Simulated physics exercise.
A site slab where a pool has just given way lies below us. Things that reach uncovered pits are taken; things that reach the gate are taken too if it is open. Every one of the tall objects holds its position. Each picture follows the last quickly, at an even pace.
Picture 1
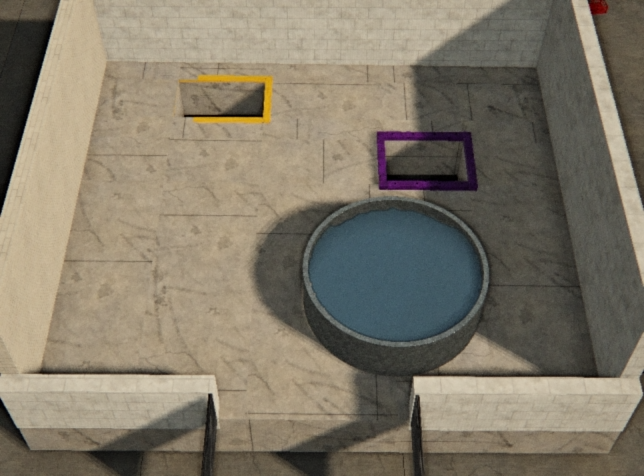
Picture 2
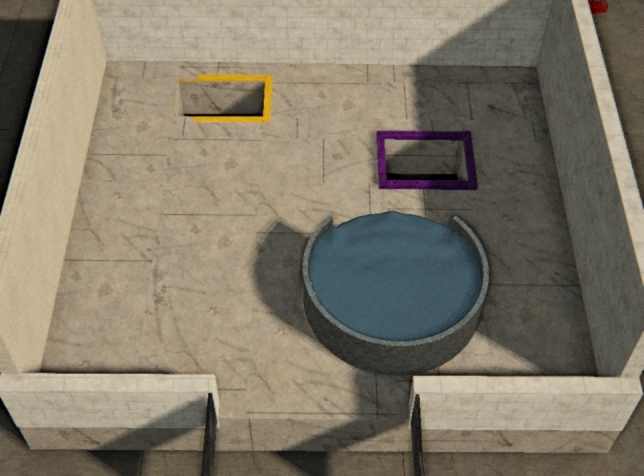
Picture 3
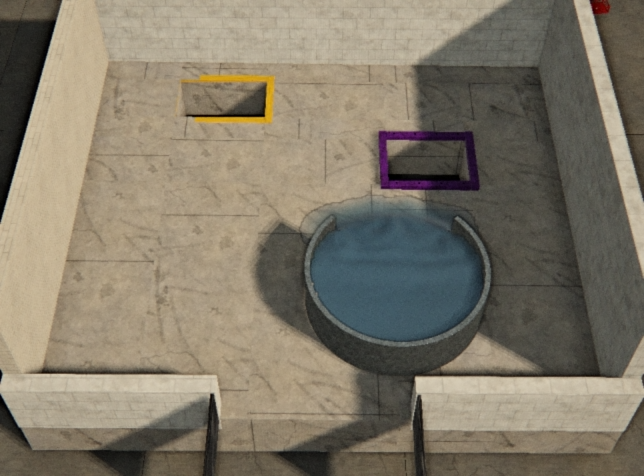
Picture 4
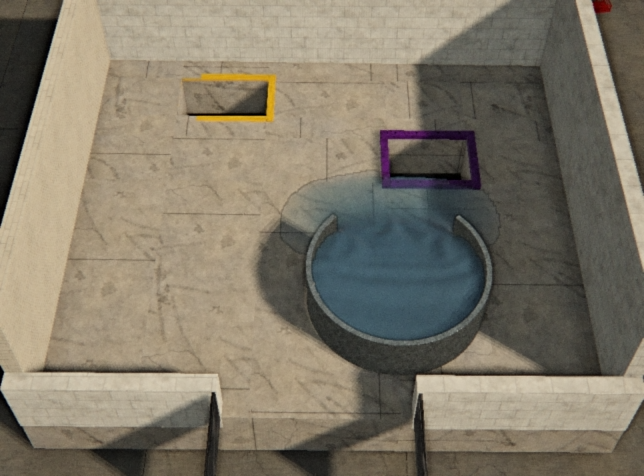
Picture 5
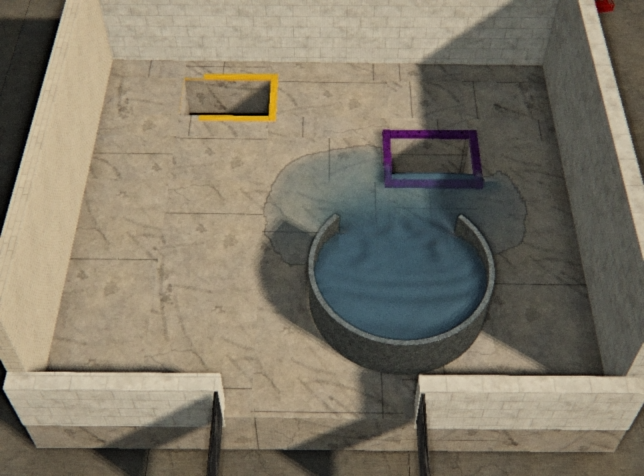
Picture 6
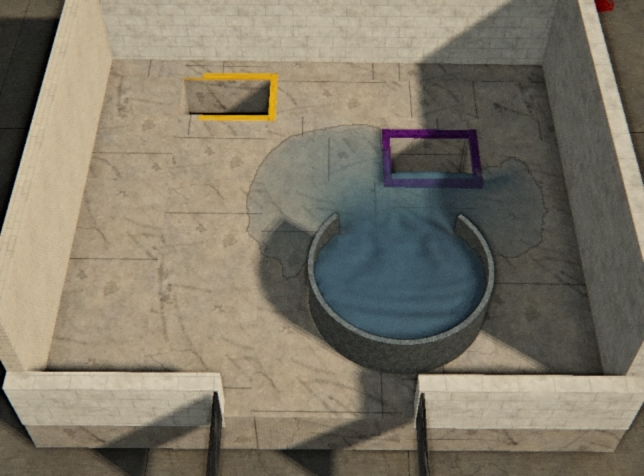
Water in the round stone tank poured out through a gap that opened on its far side, then spread across the pale slab in a widening sheet, reaching around the purple-edged pit.
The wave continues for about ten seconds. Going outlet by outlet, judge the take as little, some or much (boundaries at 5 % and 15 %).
My judgement: The gate ends up with little, the yellow pit ends up with much, the purple pit ends up with much.
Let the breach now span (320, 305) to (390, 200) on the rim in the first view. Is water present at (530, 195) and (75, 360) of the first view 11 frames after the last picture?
Going one by one: Puddle-free and then sodden.
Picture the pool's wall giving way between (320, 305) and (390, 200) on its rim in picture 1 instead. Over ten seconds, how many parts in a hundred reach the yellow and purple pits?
The yellow pit takes 45 per cent and the purple pit 0 per cent.
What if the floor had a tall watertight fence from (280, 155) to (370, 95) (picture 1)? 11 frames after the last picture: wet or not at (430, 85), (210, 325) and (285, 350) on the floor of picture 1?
Taken in turn, the three points are soaked, unsoaked and unsoaked.
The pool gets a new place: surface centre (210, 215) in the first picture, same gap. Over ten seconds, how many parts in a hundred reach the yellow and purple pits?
Tally in per cent: Yellow pit 60, purple pit 0.
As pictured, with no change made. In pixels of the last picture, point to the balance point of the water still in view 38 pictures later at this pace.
It is near (406, 189).
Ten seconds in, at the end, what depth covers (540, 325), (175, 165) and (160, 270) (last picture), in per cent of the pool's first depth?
In that order: 8, 2 and 2 per cent.
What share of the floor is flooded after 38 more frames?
Some 60 per cent.
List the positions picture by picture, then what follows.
In the first picture, still water in the round tank at (395, 270).
In the second picture, the front is at a hidden place, out from the gap on the round tank's far side.
In the third picture, water pours out on the round tank's far side and has run to (309, 222).
In the fourth picture, water pours out on the round tank's far side and has run to (479, 191).
In the fifth picture, the front is at (503, 179), out from the gap on the round tank's far side.
In the sixth picture, the front is at (519, 167), out from the gap on the round tank's far side.
A moment on, water covers 30 % of the floor; the gate 0 %, the yellow pit 1 %, the purple pit 10 %.
Next, water covers 35 % of the floor; the gate 0 %, the yellow pit 4 %, the purple pit 18 %.
Then, water covers 45 % of the floor; the gate 0 %, the yellow pit 11 %, the purple pit 23 %.
Later, water covers 60 % of the floor; the gate 0 %, the yellow pit 19 %, the purple pit 25 %.
In the end, water covers 70 % of the floor; the gate 1 %, the yellow pit 25 %, the purple pit 25 %.
